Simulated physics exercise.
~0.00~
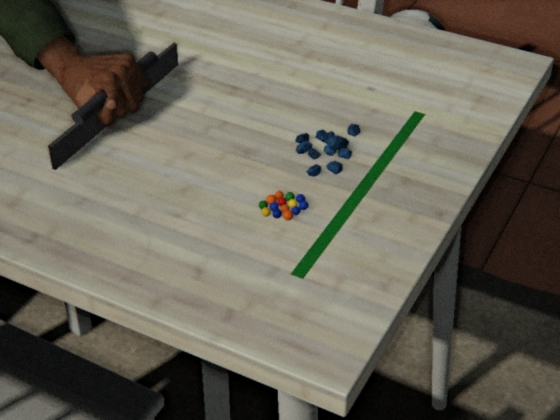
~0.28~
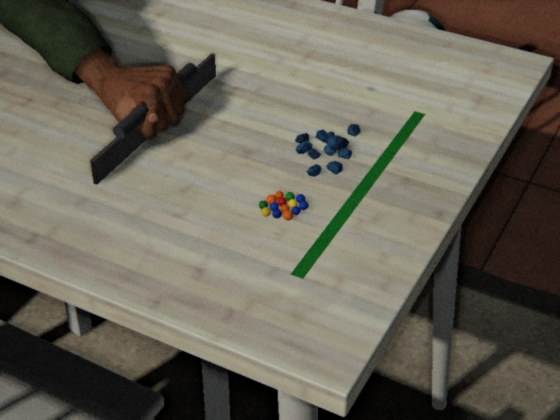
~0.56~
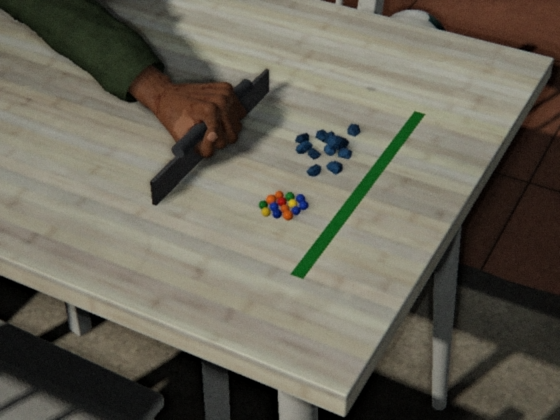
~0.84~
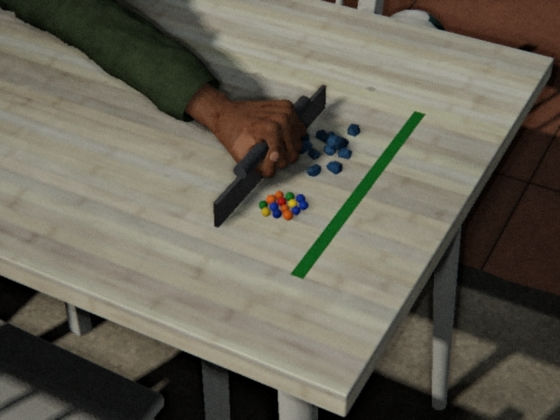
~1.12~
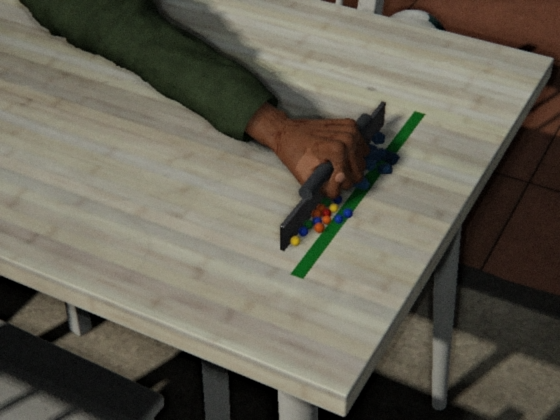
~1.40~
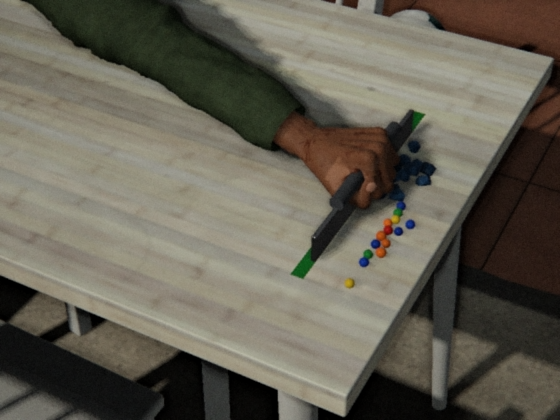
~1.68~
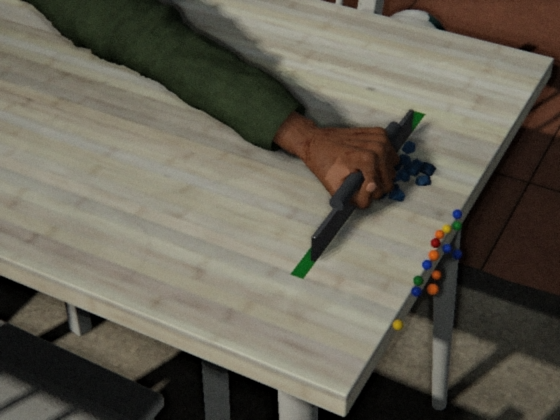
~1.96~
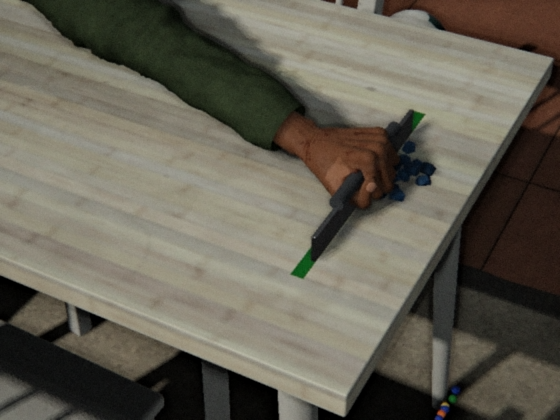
The video shows a hand sliding a dark scraper rightward across a wooden table, pushing colorful beads and dark blue pebbles, then stopping at green tape. The beads roll on and fall over the table edge, while the blue pebbles stay on top beside the scraper.
